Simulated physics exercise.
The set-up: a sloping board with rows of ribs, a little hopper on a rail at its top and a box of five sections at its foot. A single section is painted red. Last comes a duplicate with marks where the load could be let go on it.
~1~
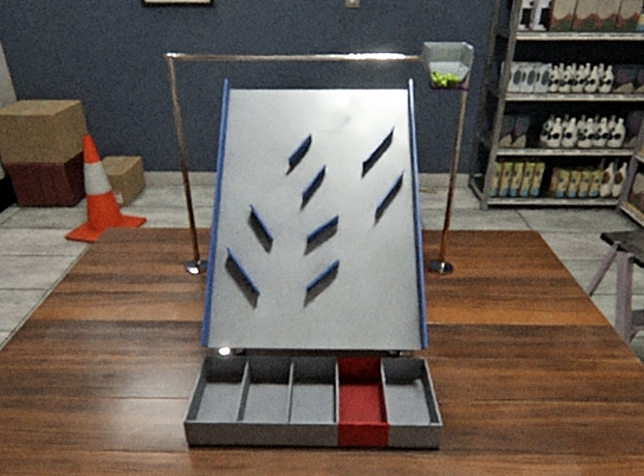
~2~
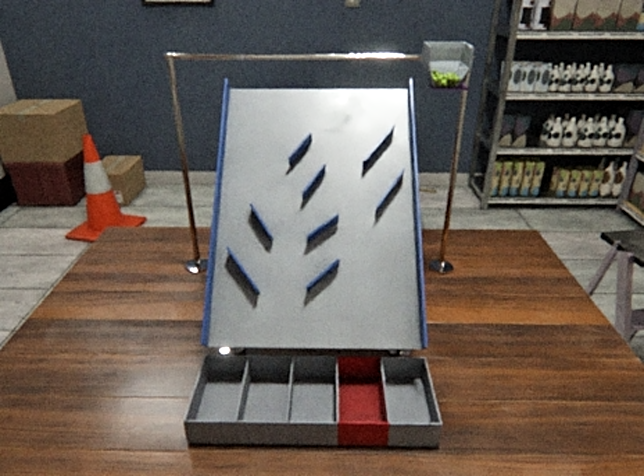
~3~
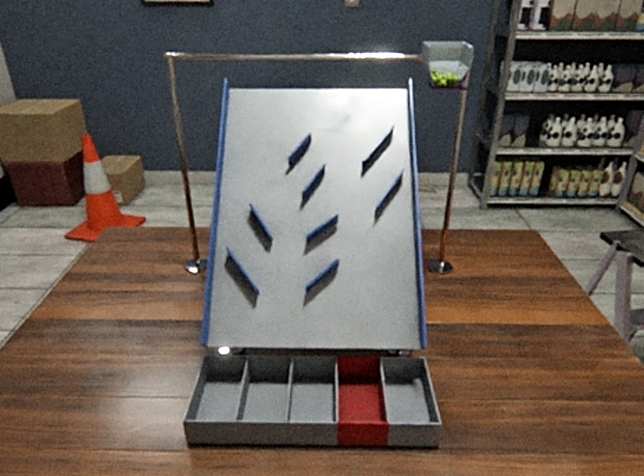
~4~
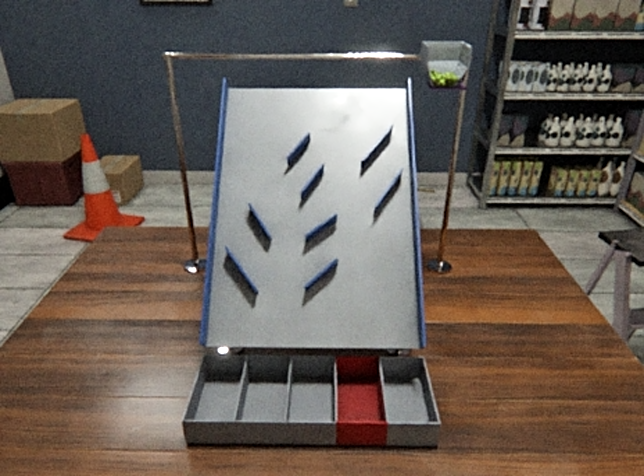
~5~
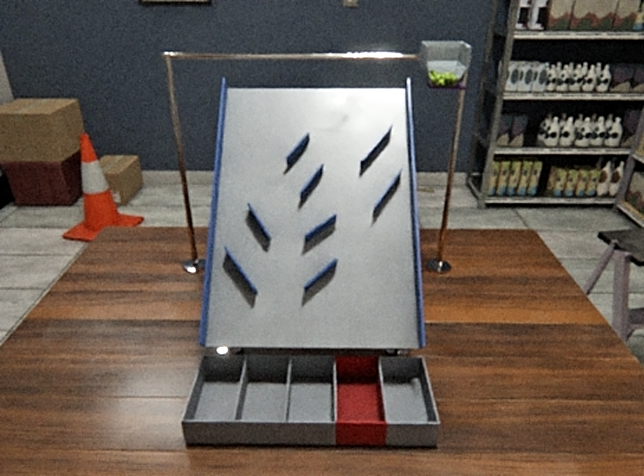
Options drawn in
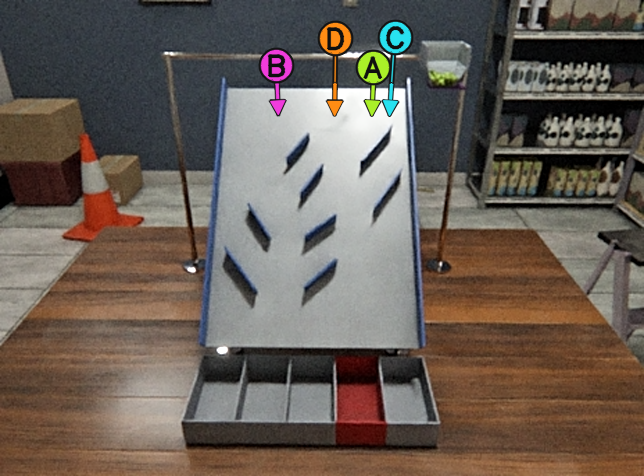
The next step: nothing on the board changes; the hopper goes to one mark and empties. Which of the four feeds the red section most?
Mark D.
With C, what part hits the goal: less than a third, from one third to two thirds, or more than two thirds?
It is less than a third.
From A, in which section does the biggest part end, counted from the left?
It is the second one.
On the marked copy, mark A meets the board at (372, 110); mark B meets the board at (278, 109); mark C meets the board at (389, 110); mark D meets the board at (334, 110).
For mark A, a small part in the red section, most in other sections, a small part outside the box.
For mark B, none in the red section, nearly all in other sections, a stray few outside the box.
For mark C, a small part in the red section, most in other sections, a small part outside the box.
For mark D, about a third in the red section, about two thirds in other sections.
